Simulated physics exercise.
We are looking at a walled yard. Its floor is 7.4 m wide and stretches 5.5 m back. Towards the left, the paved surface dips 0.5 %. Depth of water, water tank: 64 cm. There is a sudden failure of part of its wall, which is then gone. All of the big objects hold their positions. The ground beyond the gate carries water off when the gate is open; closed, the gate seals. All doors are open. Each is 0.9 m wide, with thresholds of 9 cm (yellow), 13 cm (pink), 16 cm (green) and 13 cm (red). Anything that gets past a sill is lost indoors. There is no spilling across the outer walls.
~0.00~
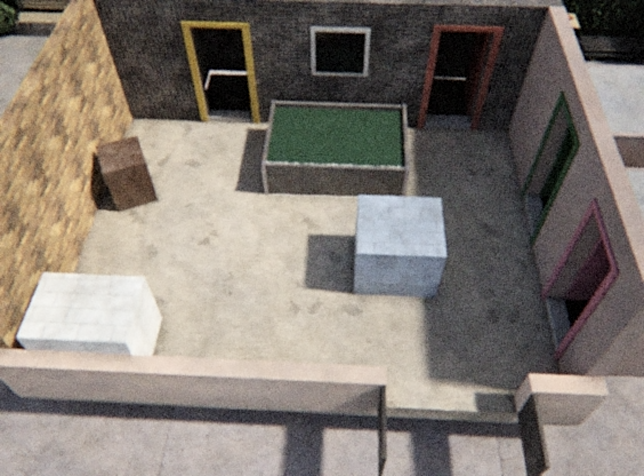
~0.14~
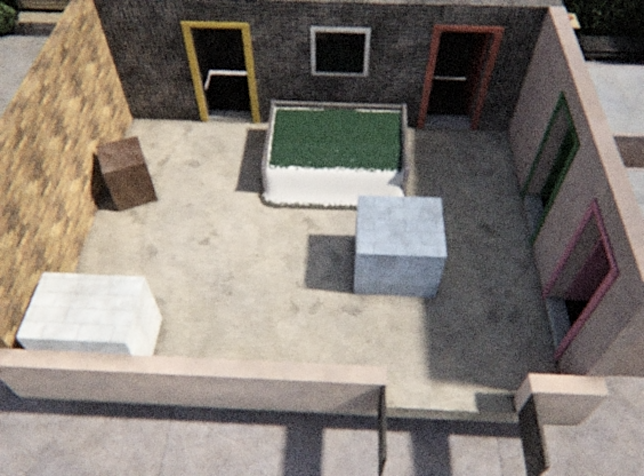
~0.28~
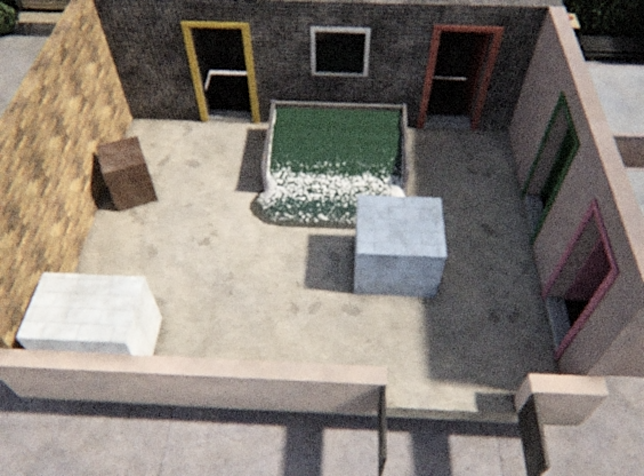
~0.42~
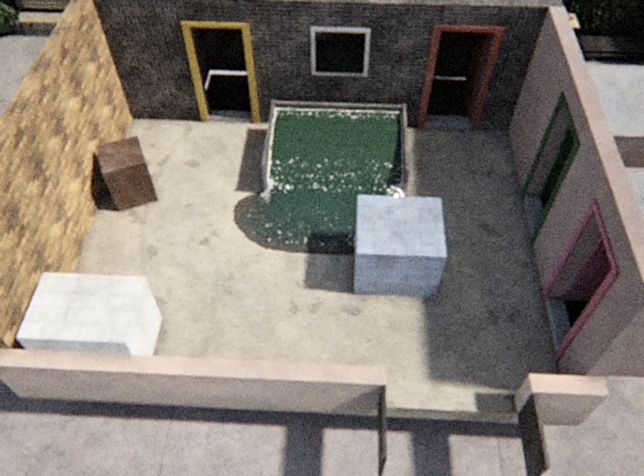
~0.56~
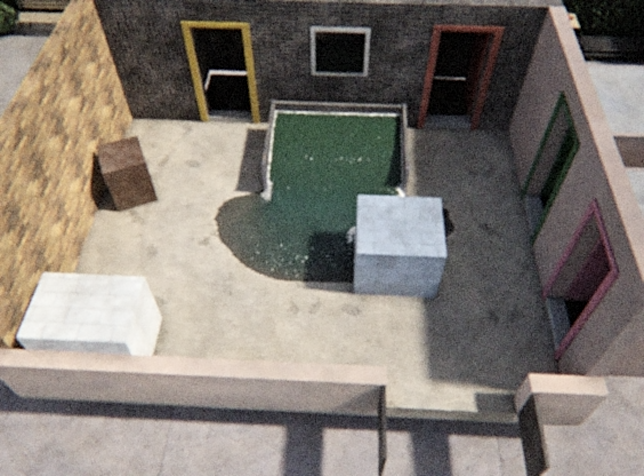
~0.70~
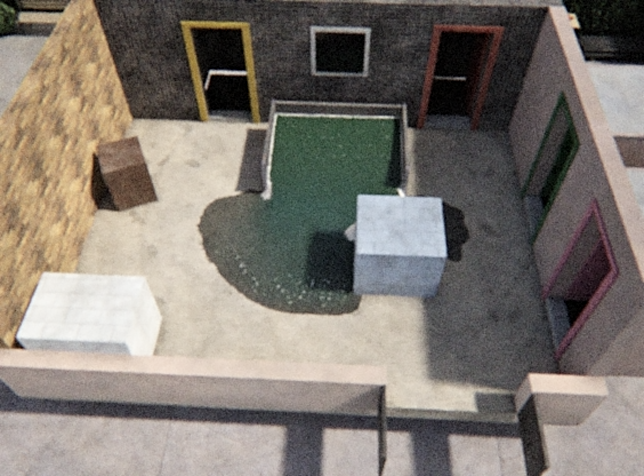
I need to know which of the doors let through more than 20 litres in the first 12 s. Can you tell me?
Yellow door: The inflow ends up lower than the cap; pink door: The inflow ends up lower than the cap; green door: The inflow ends up lower than the cap; red door: The inflow ends up lower than the cap.
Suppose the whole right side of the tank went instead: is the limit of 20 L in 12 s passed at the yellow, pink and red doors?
Note: Yellow short of the mark, pink short of the mark, red beyond the mark.
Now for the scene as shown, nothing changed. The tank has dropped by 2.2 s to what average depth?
The average depth is around 15 cm.
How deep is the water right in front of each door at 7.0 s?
Depths: Yellow door 8 cm, pink door 8 cm, green door 5 cm, red door 4 cm.
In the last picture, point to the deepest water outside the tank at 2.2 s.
Roughly (149, 379).
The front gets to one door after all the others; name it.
It's the yellow door that comes last.
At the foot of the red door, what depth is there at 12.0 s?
Some 7.0 centimetres of depth.
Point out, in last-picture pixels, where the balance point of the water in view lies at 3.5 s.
The water's centre sits at about (318, 263).
After 1.4 s water covers 40 % of the floor and is deepest (39 cm) near (368, 236); yellow door not reached, pink door not reached, green door 1 cm at the sill, 0 L in, red door not reached.
After 2.2 s water covers 50 % of the floor and is deepest (52 cm) near (149, 379); yellow door not reached, pink door 5 cm at the sill, 0 L in, green door 18 cm at the sill, 2 L in, red door not reached.
After 3.5 s water covers 70 % of the floor and is deepest (22 cm) near (149, 379); yellow door not reached, pink door 4 cm at the sill, 0 L in, green door 11 cm at the sill, 5 L in, red door 6 cm at the sill, 0 L in.
After 7.0 s water covers 95 % of the floor and is deepest (13 cm) near (53, 328); yellow door 8 cm at the sill, 0 L in, pink door 8 cm at the sill, 0 L in, green door 5 cm at the sill, 6 L in, red door 4 cm at the sill, 0 L in.
After 12.0 s water covers 100 % of the floor and is deepest (10 cm) near (113, 172); yellow door 8 cm at the sill, 0 L in, pink door 3 cm at the sill, 0 L in, green door 5 cm at the sill, 6 L in, red door 7 cm at the sill, 0 L in.
